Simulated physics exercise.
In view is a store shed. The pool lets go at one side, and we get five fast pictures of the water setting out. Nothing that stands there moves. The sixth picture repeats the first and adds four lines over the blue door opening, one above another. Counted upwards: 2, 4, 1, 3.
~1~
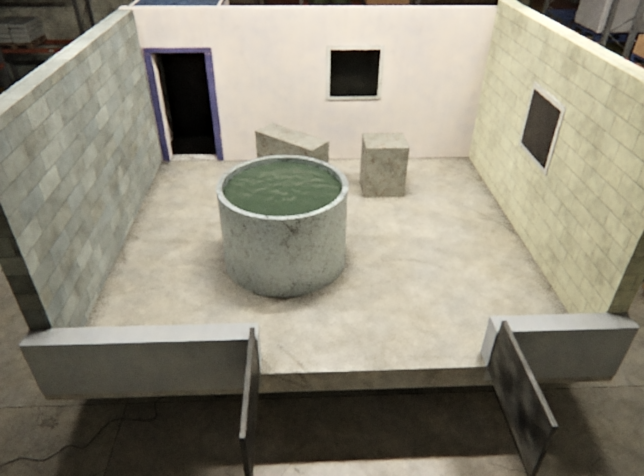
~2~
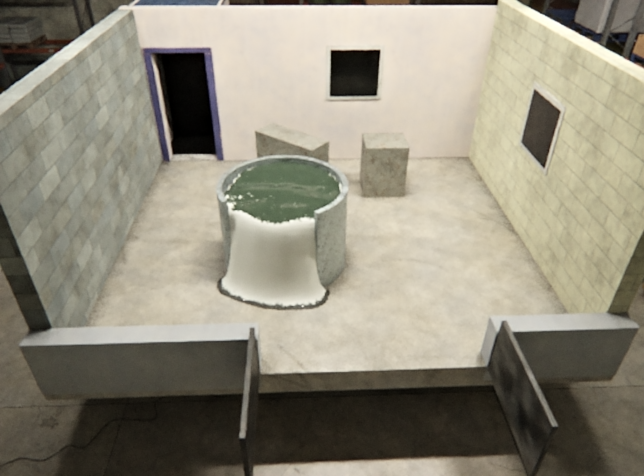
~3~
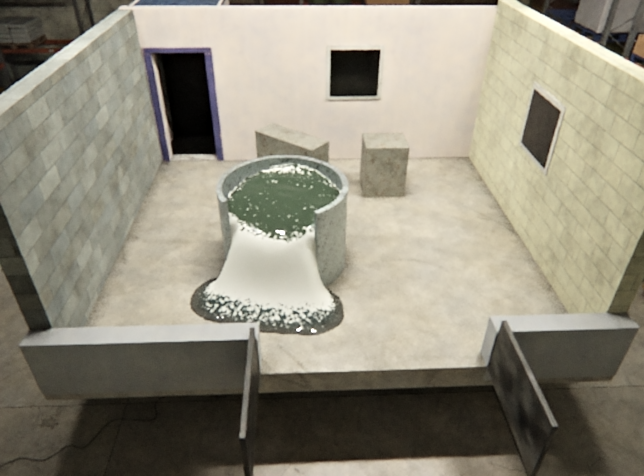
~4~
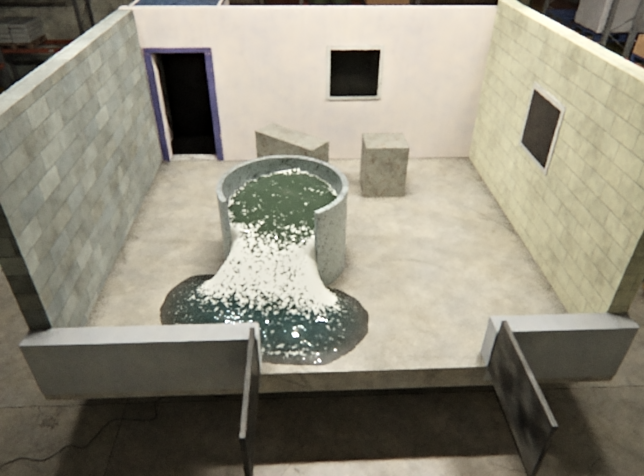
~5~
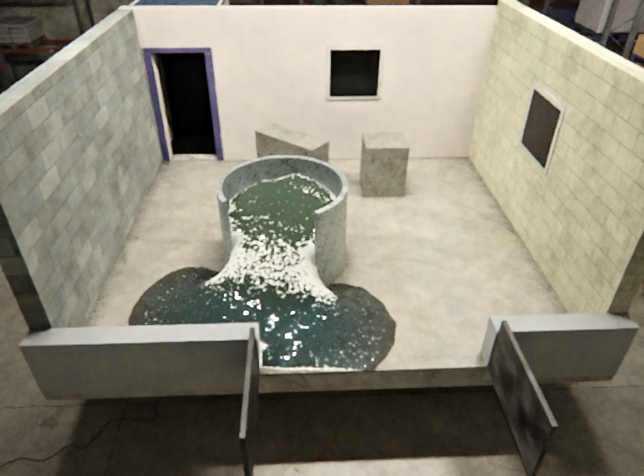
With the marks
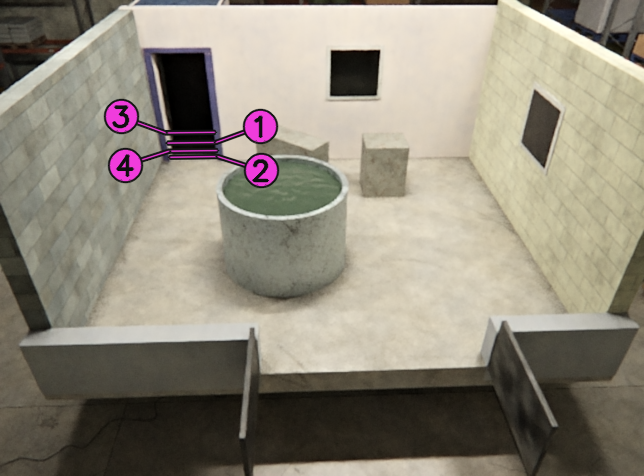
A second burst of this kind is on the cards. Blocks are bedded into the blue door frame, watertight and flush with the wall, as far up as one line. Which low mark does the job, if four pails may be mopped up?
4 will do.
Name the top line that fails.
The answer is 2.
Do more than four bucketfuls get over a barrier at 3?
No, not at all.
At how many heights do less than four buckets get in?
Three.
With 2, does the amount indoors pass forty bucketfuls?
No, less.
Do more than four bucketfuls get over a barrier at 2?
Yes, that goes wrong.
On the marked copy, 1 at (191, 142); 2 at (193, 156); 3 at (190, 132); 4 at (193, 150); from the bottom up 2, 4, 1, 3.
With 1, nothing gets over.
With 2, about 13 bucketfuls get in.
With 3, nothing gets over.
With 4, a splash gets over, under a bucket.
